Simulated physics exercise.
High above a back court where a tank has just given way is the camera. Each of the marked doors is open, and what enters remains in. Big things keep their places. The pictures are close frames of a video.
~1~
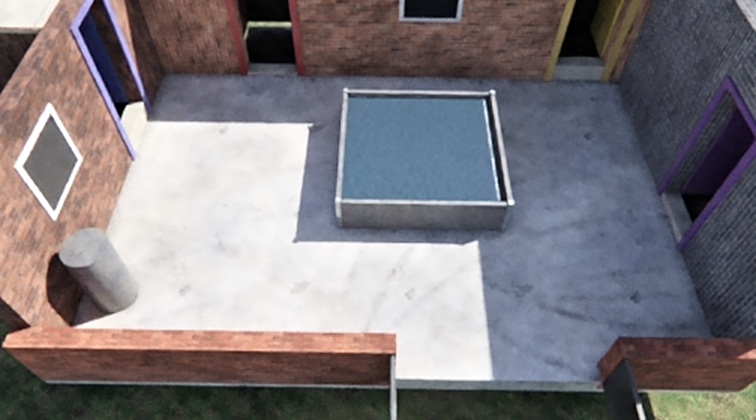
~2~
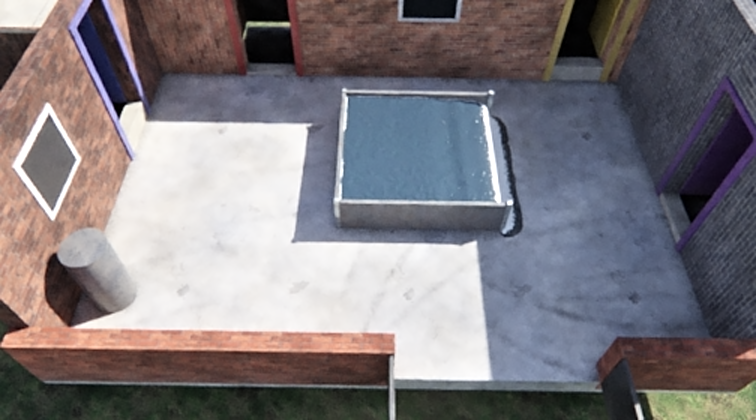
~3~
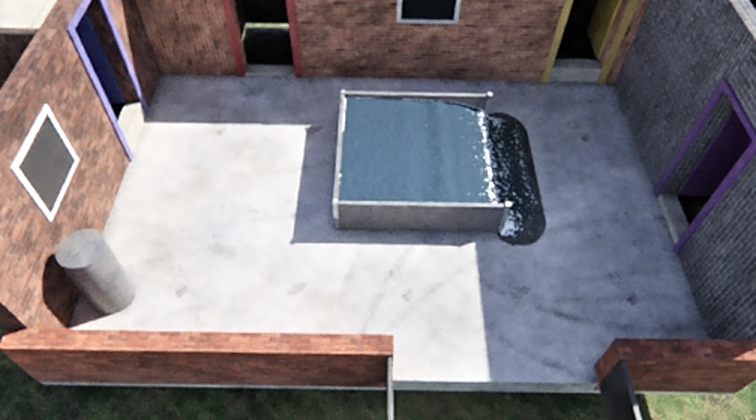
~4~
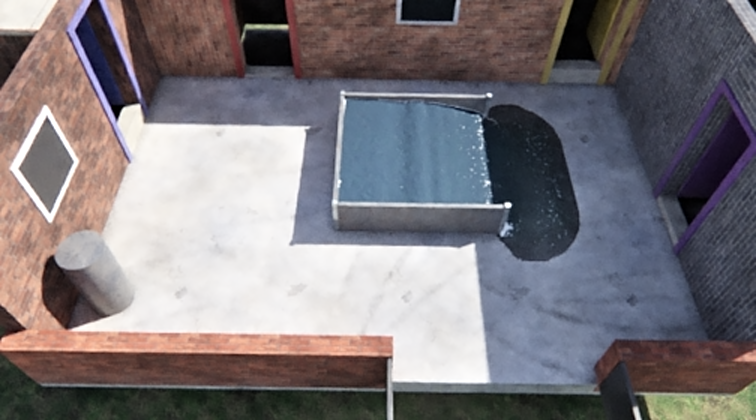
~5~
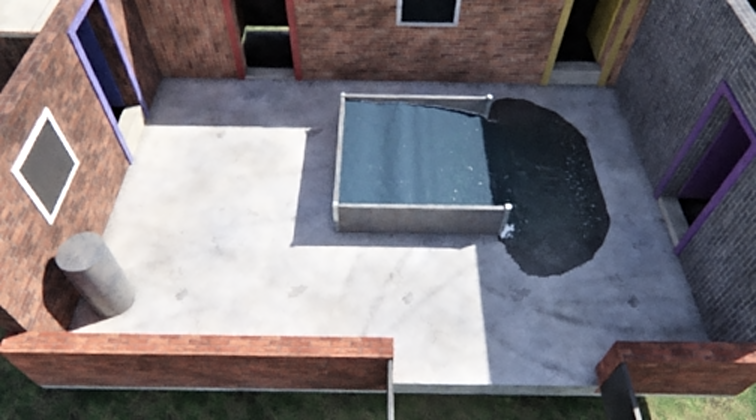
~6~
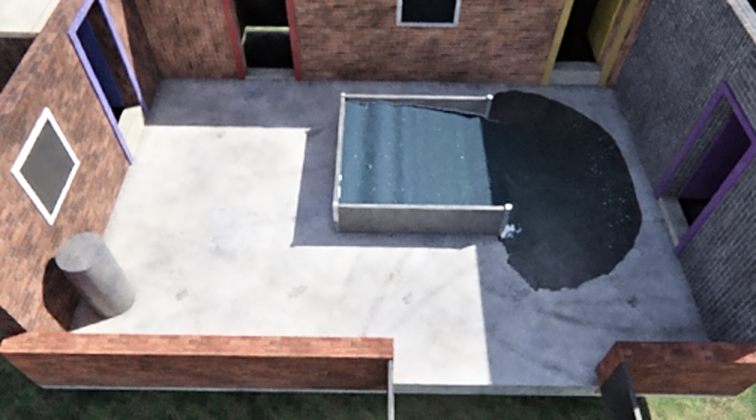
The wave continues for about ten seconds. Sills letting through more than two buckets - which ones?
Sill by sill: Blue door: Not more than two; red door: Not more than two; yellow door: Not more than two; purple door: More than two.
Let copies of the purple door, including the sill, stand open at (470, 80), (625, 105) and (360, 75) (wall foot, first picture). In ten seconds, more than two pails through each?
The first new doorway comes up short, the second tops it, the third comes up short.
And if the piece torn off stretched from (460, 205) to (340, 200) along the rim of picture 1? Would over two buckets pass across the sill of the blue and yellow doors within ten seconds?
Blue stays within the limit, yellow stays within the limit.
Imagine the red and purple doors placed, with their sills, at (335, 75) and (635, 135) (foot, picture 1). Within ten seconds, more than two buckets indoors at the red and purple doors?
Looking at it, red door fails to reach the limit, and purple door tops the limit.
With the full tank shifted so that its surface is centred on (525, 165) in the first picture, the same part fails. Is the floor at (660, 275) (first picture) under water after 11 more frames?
That patch would be swamped, I'd say.
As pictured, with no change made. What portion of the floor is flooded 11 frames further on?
About 30 percent.
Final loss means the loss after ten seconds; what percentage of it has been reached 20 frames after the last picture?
I'd put it at 30 per cent.
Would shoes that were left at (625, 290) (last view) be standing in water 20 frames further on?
Call it swamped.
A moment on, water covers 25 % of the floor; the blue door not reached, the red door not reached, the yellow door wet at the sill, nothing in, the purple door under two buckets in.
Next, water covers 30 % of the floor; the blue door not reached, the red door not reached, the yellow door wet at the sill, nothing in, the purple door over two buckets in.
Then, water covers 35 % of the floor; the blue door not reached, the red door not reached, the yellow door wet at the sill, nothing in, the purple door far over two buckets in.
Later, water covers 75 % of the floor; the blue door not reached, the red door wet at the sill, nothing in, the yellow door wet at the sill, nothing in, the purple door far over two buckets in.
In the end, water covers 90 % of the floor; the blue door wet at the sill, nothing in, the red door wet at the sill, nothing in, the yellow door wet at the sill, nothing in, the purple door far over two buckets in.
